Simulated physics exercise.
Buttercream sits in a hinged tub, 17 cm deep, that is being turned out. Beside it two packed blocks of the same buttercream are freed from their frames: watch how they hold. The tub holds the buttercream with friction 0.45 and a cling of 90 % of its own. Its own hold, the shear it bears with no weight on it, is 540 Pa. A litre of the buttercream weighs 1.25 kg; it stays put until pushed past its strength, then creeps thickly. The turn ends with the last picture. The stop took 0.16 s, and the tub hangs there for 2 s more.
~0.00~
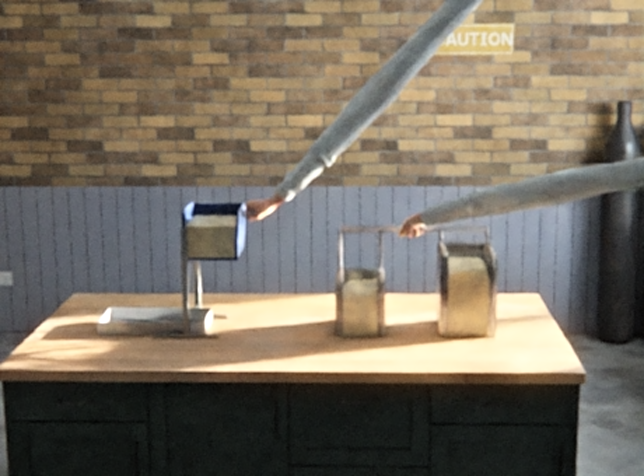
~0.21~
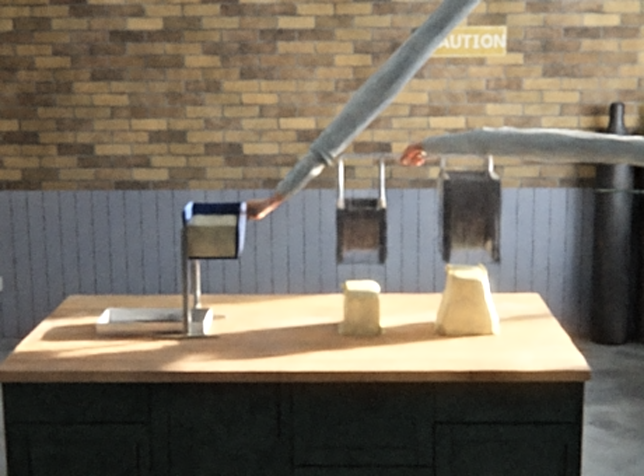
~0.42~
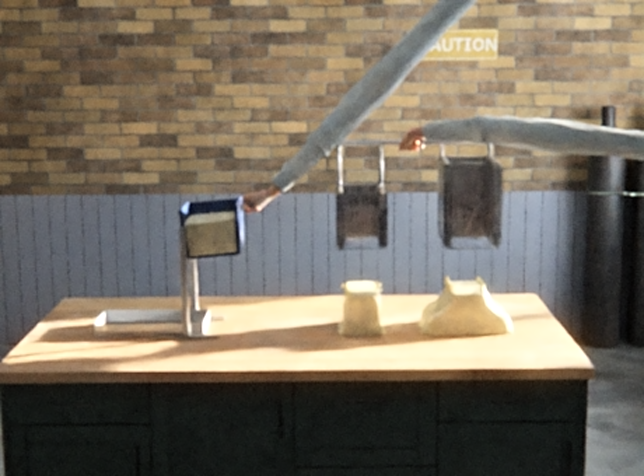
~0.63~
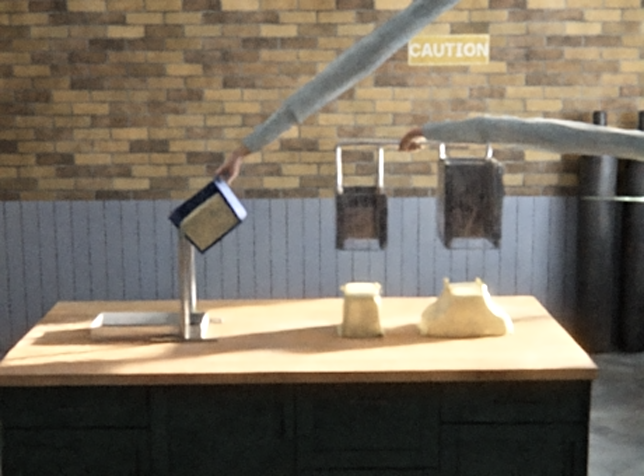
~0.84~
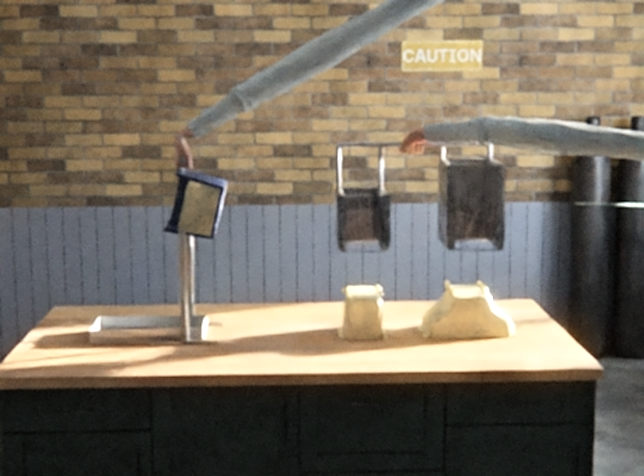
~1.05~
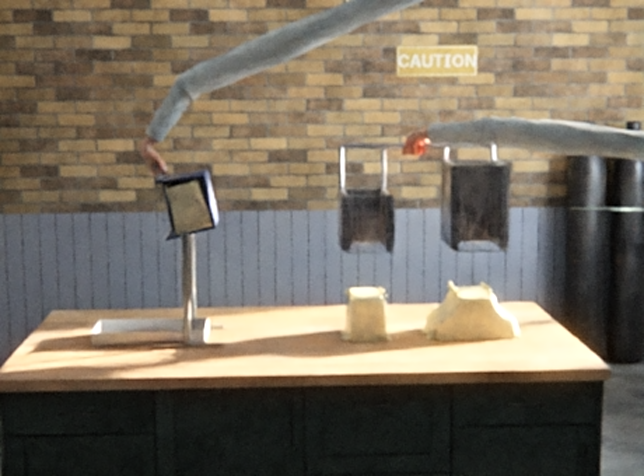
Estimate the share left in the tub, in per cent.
It comes to some 43 %.
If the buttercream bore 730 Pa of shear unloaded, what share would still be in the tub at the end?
Then about 60 %.
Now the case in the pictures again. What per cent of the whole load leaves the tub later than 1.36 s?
Near 10 %.
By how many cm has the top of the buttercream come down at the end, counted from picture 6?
Some 11 cm.
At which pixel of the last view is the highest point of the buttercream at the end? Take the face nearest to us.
Near (195, 213).
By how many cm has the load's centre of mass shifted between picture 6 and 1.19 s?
Some 4 cm.
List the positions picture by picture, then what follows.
In the first picture, handle-side rim at (237, 213), tilt 0 degrees; highest point of the buttercream at (186, 226); test blocks 17 cm, 26 cm high (left to right).
In the second picture, handle-side rim at (237, 212), tilt 0 degrees; highest point of the buttercream at (186, 225); test blocks 16 cm, 22 cm high (left to right).
In the third picture, handle-side rim at (235, 207), tilt 5 degrees; highest point of the buttercream at (232, 220); test blocks 16 cm, 16 cm high (left to right).
In the fourth picture, handle-side rim at (212, 184), tilt 38 degrees; highest point of the buttercream at (218, 196); test blocks 16 cm, 16 cm high (left to right).
In the fifth picture, handle-side rim at (175, 176), tilt 77 degrees; highest point of the buttercream at (191, 181); test blocks 16 cm, 16 cm high (left to right).
In the sixth picture, handle-side rim at (155, 184), tilt 101 degrees; highest point of the buttercream at (194, 181); test blocks 16 cm, 16 cm high (left to right).
By 1.19 s, the tub is at 101 degrees and holds 96 %.
By 1.36 s, the tub is at 101 degrees and holds 53 %.
By 1.53 s, the tub is at 101 degrees and holds 44 %.
By 1.70 s, the tub is at 101 degrees and holds 43 %.
By 3.05 s, at the end, the tub is at 101 degrees and holds 43 %.
